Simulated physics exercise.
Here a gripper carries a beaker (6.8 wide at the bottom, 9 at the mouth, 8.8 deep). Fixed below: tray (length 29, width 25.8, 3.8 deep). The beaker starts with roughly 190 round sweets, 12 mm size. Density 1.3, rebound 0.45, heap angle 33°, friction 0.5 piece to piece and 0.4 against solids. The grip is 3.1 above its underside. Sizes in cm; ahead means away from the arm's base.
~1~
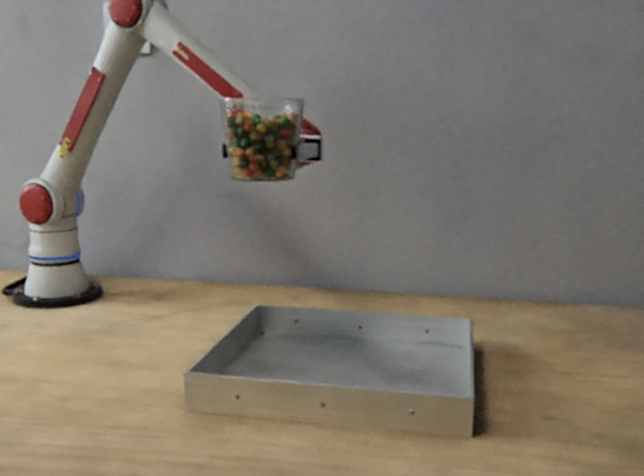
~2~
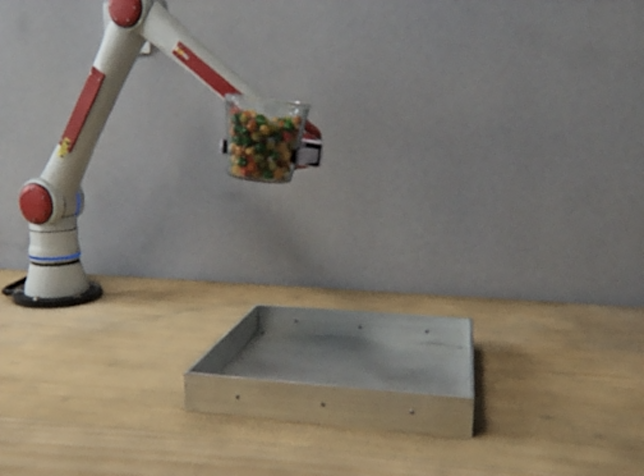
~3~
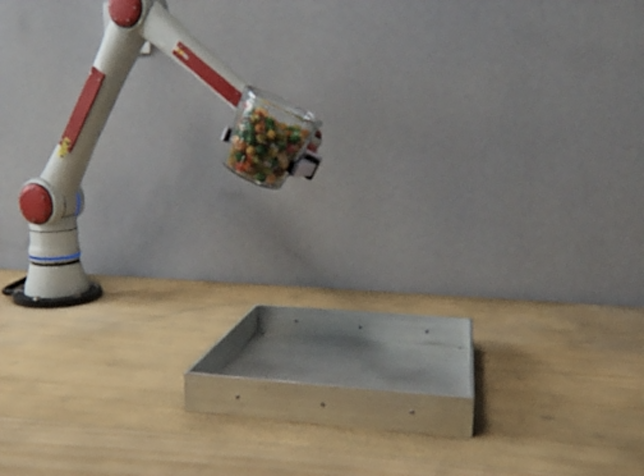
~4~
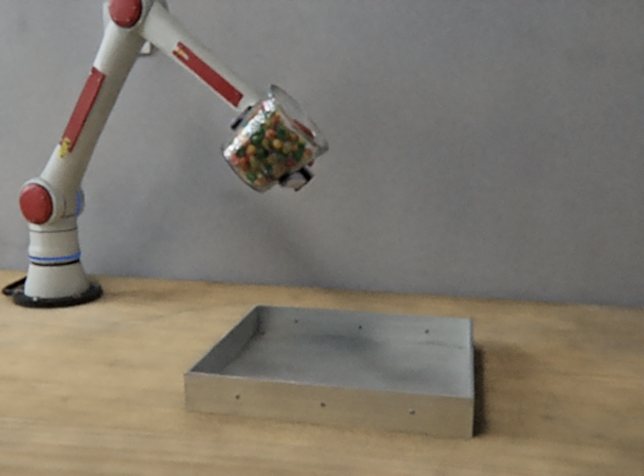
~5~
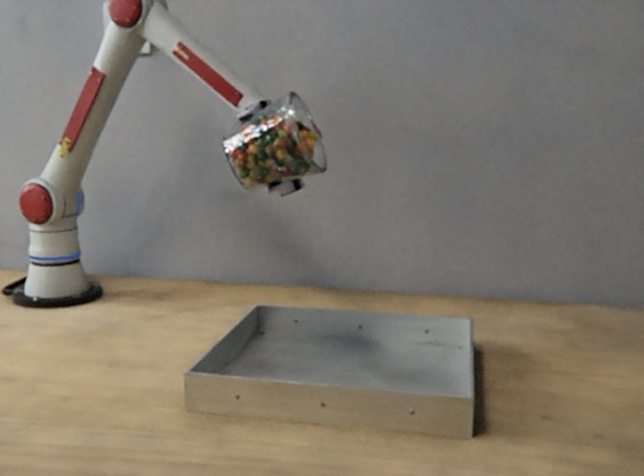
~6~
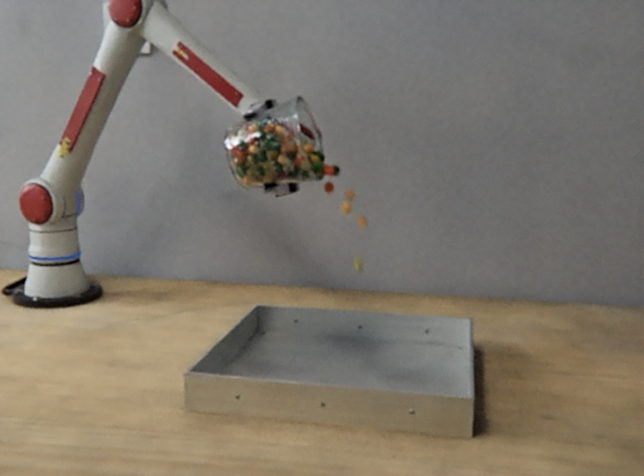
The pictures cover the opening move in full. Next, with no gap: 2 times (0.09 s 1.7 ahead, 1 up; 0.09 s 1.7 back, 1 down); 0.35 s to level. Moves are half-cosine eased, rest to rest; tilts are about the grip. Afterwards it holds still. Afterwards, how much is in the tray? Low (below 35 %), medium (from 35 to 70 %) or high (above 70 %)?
Answer: Medium; from 35 to 70 % of the round sweets finish in the tray.
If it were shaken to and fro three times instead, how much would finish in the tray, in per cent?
In that case some 55 per cent.
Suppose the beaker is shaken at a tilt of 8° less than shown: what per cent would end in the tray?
Then about 35 per cent.
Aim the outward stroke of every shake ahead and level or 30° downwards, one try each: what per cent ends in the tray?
Some 45 and 30 per cent.
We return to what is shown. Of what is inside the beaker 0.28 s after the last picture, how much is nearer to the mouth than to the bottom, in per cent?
About 60 per cent.
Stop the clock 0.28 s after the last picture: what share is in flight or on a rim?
Roughly 20 per cent.
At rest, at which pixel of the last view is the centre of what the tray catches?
Around (413, 372).
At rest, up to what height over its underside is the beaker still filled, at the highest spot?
About 6.0 cm.
Then, 0.28 s on, tilted 74° forward, highest piece 29 above the table; 136 in the beaker, 16 in the tray, 37 in flight or on a rim.
Then, 0.57 s on, tilted 26° forward, highest piece 30 above the table; 95 in the beaker, 86 in the tray, 8 in flight or on a rim.
Then, 0.91 s on, level, highest piece 29 above the table; 95 in the beaker, 93 in the tray, 1 on the table or floor.
Then, 1.96 s on, level, highest piece 29 above the table; 95 in the beaker, 93 in the tray, 1 on the table or floor.
In the end, 95 in the beaker, 93 in the tray, 1 on the table or floor. That is 49 % in the tray.
